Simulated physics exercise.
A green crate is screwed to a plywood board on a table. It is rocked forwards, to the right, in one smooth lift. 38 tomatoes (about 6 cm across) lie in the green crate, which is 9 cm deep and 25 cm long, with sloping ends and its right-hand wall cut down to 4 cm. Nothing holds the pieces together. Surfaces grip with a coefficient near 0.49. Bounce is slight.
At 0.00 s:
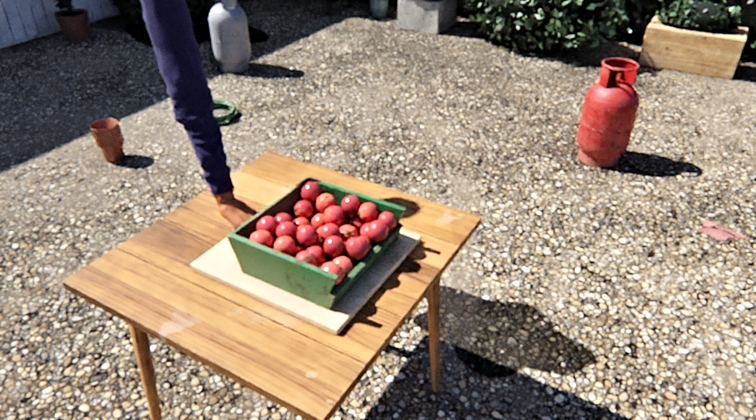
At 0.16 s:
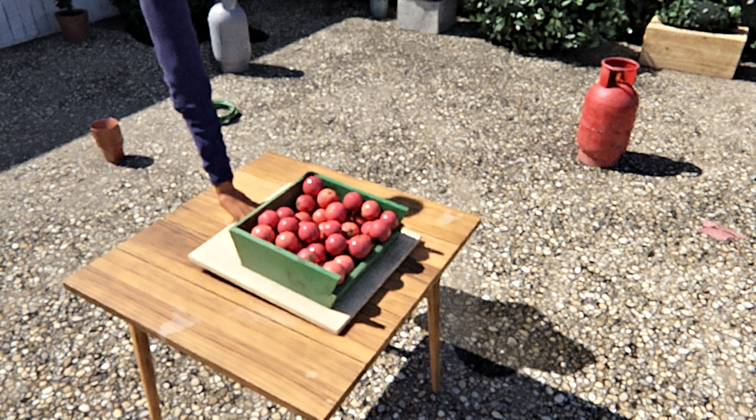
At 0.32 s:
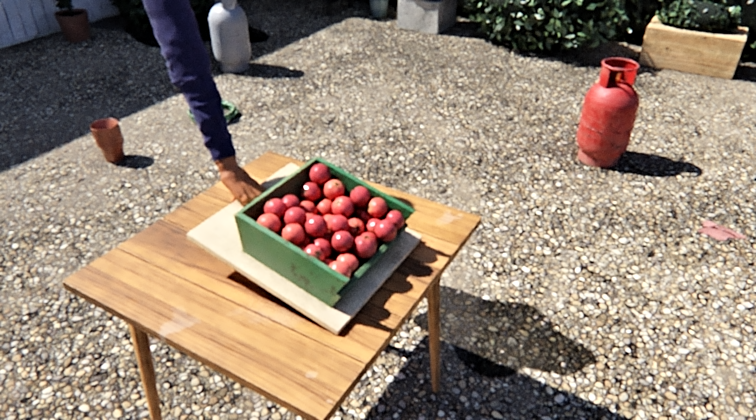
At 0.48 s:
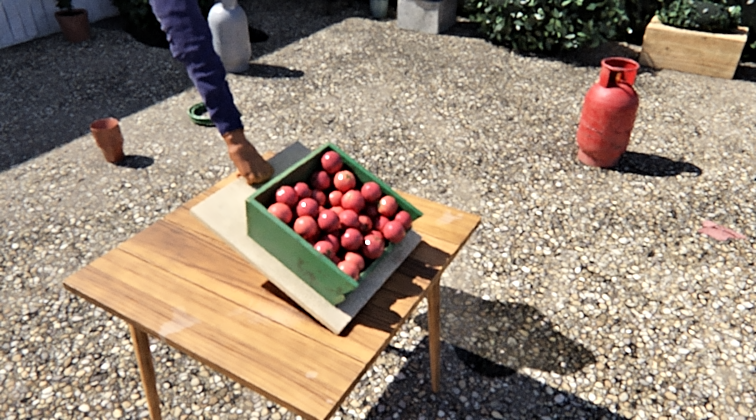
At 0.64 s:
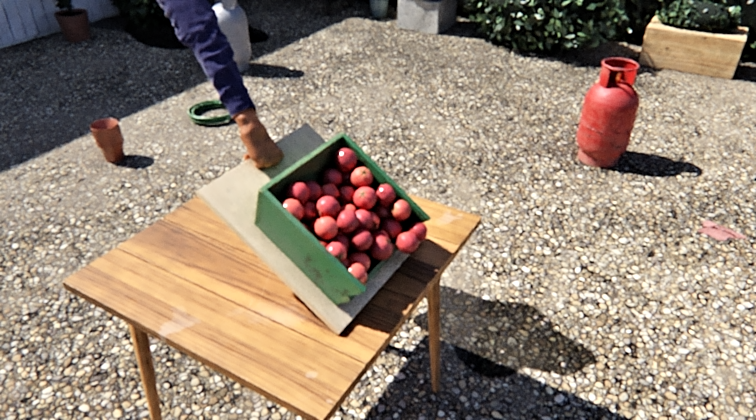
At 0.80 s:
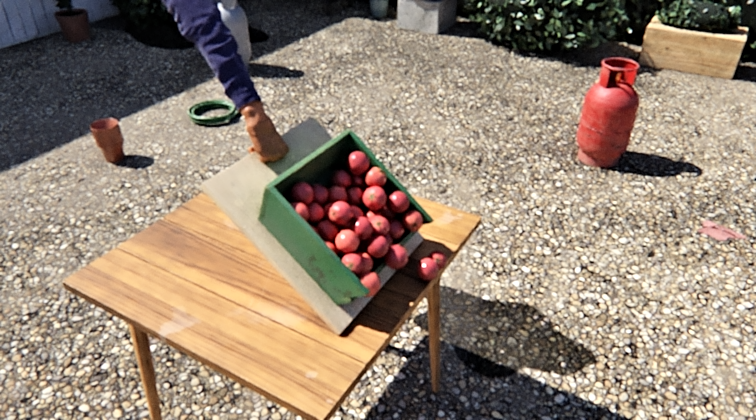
A hand lifts one side of a board, tilting a green crate until tomatoes tumble out.
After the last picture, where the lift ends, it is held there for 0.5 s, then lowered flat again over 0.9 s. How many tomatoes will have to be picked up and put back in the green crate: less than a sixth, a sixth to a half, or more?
Out of the green crate go from a sixth to a half of the tomatoes.
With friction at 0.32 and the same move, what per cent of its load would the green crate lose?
Then green crate 40 per cent.
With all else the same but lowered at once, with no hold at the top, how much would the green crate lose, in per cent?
In that case green crate 40 per cent.
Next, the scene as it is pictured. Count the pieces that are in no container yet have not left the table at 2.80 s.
Some 3 pieces.
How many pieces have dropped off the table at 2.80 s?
About 12.
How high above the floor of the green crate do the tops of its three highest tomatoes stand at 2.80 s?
Some 7 cm.
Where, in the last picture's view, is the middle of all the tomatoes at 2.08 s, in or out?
Around (352, 254).
After 1.12 s, tilt 38°; green crate 27 in, 11 out.
After 1.52 s, tilt 32°; green crate 24 in, 14 out.
After 2.08 s, tilt 2°; green crate 23 in, 15 out.
Final count (at 2.80 s), green crate 23 in, 15 out. Asked share, 15 of 38, 39 per cent.
